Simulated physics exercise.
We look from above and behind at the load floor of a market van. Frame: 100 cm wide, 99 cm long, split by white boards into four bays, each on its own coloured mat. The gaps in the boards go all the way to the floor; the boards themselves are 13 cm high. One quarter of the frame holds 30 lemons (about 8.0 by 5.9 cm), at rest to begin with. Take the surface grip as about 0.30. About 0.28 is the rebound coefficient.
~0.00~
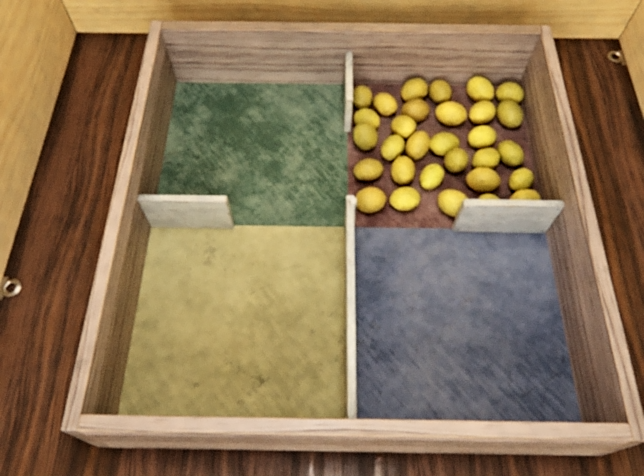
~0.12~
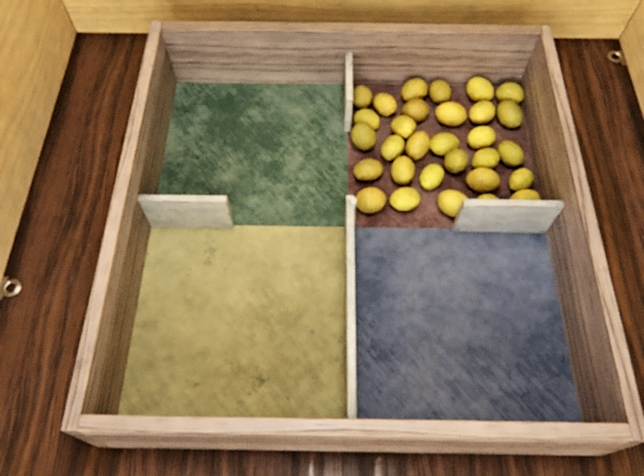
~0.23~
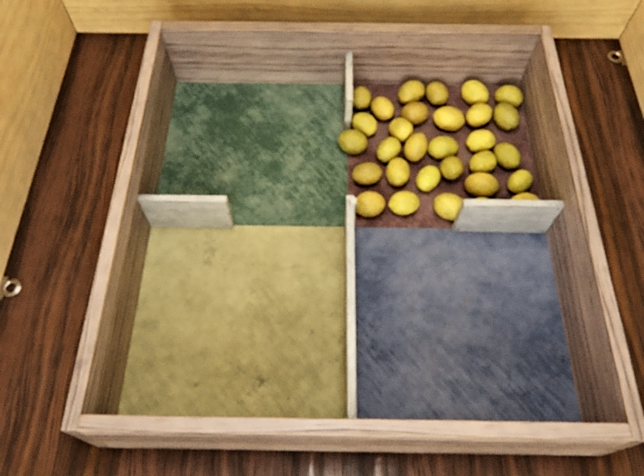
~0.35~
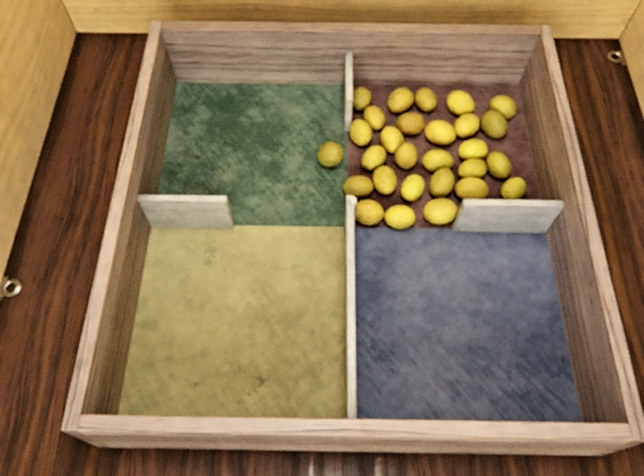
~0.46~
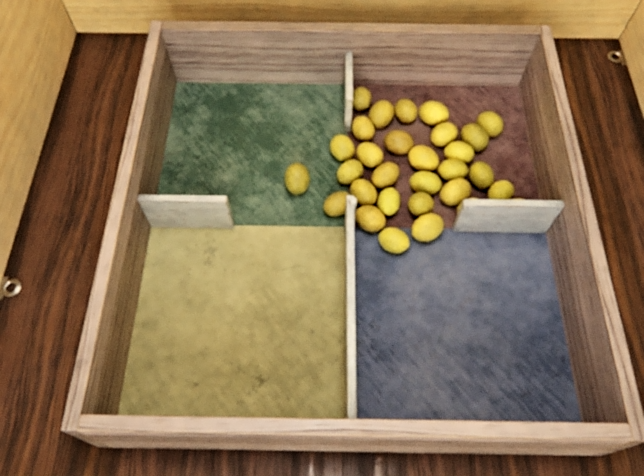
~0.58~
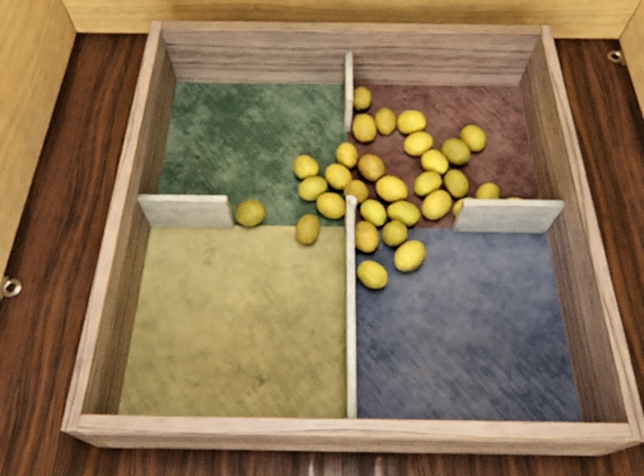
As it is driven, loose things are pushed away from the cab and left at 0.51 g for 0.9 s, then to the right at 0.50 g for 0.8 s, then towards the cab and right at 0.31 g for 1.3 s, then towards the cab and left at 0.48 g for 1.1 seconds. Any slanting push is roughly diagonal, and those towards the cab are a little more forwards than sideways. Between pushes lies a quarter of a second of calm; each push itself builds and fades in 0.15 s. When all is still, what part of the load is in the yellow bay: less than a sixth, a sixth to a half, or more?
Fewer than one in six of the lemons end in the yellow bay.
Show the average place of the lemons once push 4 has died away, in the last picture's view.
Average position: About (352, 131).
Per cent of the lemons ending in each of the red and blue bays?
Share of red: 40 in a hundred; share of blue: 10 in a hundred.
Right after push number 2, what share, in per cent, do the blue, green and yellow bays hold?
Per cent by then - blue: 30, green: 0, yellow: 40.
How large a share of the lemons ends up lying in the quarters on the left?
Roughly 50 per cent.
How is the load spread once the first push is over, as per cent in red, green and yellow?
Red 20, green 10, yellow 30 %.
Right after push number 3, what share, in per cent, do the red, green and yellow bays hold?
Per cent by then - red: 40, green: 10, yellow: 20.
After push 1 (1.14 s), 5 in the red bay, 11 in the blue bay, 4 in the green bay and 10 in the yellow bay.
After push 2 (2.19 s), 9 in the red bay, 9 in the blue bay, 1 in the green bay and 11 in the yellow bay.
After push 3 (3.74 s), 12 in the red bay, 9 in the blue bay, 4 in the green bay and 5 in the yellow bay.
After push 4 (5.09 s), 12 in the red bay, 4 in the blue bay, 12 in the green bay and 2 in the yellow bay.
Outcome (at 6.44 s), 12 in the red bay, 4 in the blue bay, 12 in the green bay and 2 in the yellow bay. Asked share, 2 of 30, 7 per cent.
